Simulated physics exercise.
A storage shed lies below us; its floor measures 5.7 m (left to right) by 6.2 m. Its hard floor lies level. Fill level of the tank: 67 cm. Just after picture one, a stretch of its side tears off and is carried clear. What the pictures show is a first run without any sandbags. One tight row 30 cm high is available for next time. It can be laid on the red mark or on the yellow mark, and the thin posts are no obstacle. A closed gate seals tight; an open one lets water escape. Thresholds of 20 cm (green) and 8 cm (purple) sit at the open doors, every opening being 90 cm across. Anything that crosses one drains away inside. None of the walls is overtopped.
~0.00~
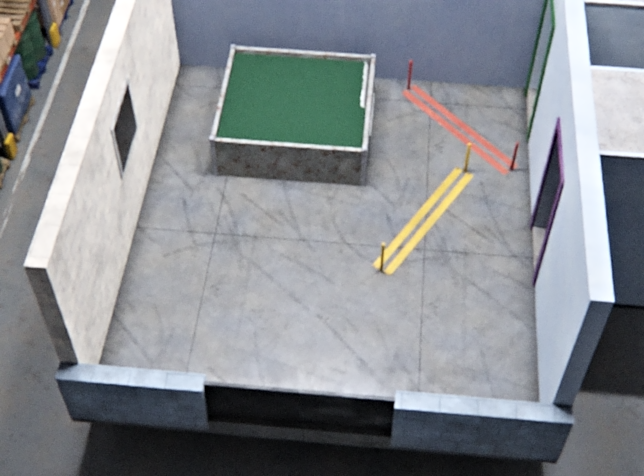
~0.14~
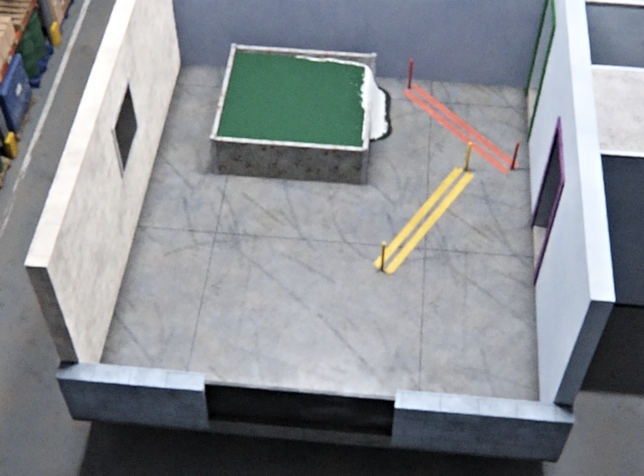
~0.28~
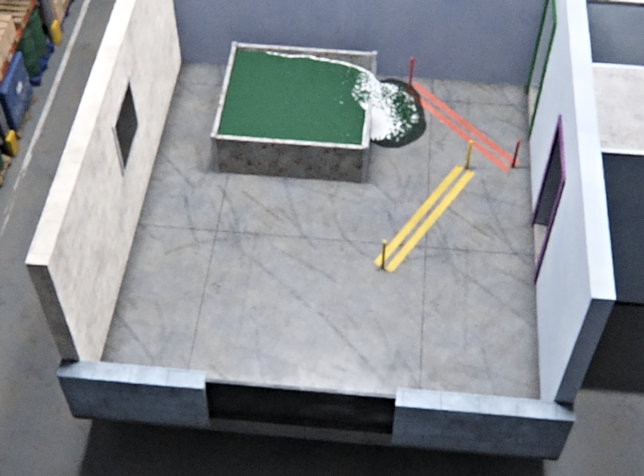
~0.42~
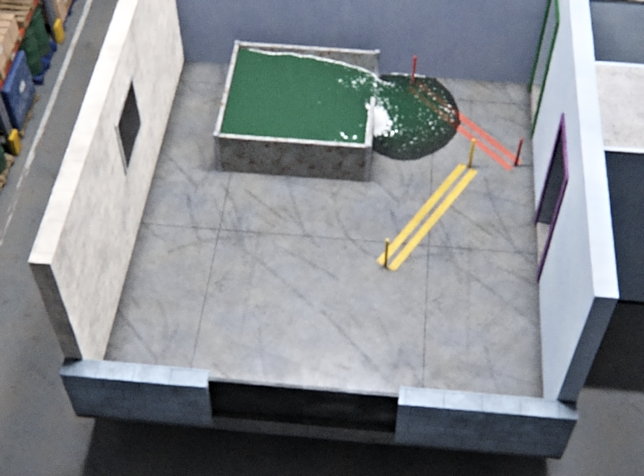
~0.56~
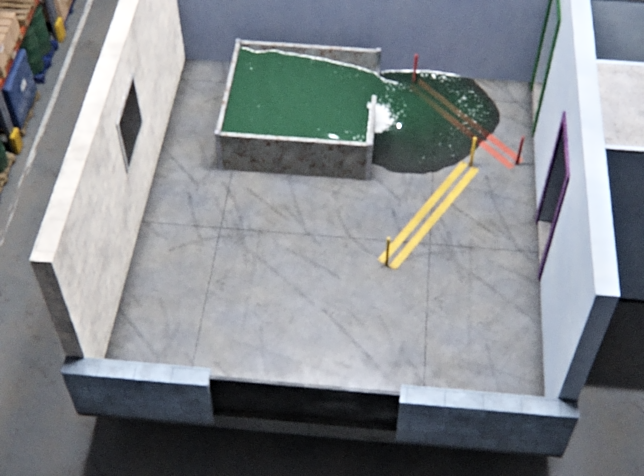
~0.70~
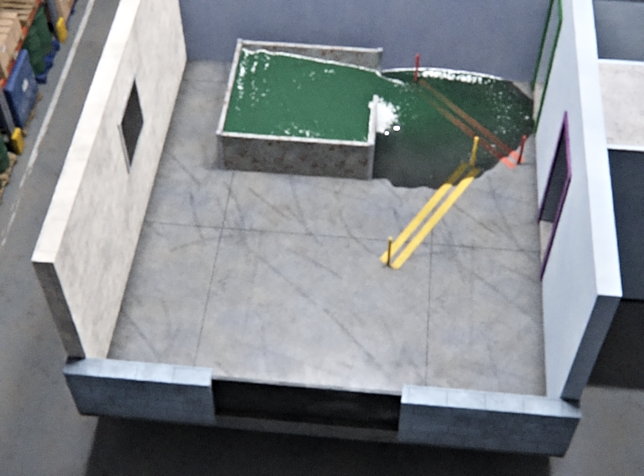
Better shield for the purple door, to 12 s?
Yellow outline.
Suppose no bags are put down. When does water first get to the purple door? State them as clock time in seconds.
Purple door: 1.6 s.
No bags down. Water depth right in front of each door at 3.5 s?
Depths in centimetres: Green 29, purple 9.
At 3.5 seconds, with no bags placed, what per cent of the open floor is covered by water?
45 %.
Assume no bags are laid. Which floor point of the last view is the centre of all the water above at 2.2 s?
The water's centre sits about at (366, 128).
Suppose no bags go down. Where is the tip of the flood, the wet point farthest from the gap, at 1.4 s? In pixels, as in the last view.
(532, 215).
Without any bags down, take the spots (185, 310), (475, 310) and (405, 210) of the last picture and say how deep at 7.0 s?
Depths in turn: Around 4 cm, 4 cm, 3 cm.
After 1.4 s water covers 20 % of the floor and is deepest (48 cm) near (527, 86) in the run without bags; in at the purple door, 0 L with no bags, 0 L with the row on red, 0 L on yellow.
After 2.2 s water covers 25 % of the floor and is deepest (42 cm) near (528, 102) in the run without bags; in at the purple door, 0 L with no bags, 16 L with the row on red, 0 L on yellow.
After 3.5 s water covers 45 % of the floor and is deepest (29 cm) near (528, 110) in the run without bags; in at the purple door, 2 L with no bags, 51 L with the row on red, 0 L on yellow.
After 7.0 s water covers 80 % of the floor and is deepest (17 cm) near (113, 389) in the run without bags; in at the purple door, 4 L with no bags, 74 L with the row on red, 2 L on yellow.
After 12.0 s water covers 95 % of the floor and is deepest (16 cm) near (218, 66) in the run without bags; in at the purple door, 4 L with no bags, 75 L with the row on red, 2 L on yellow.
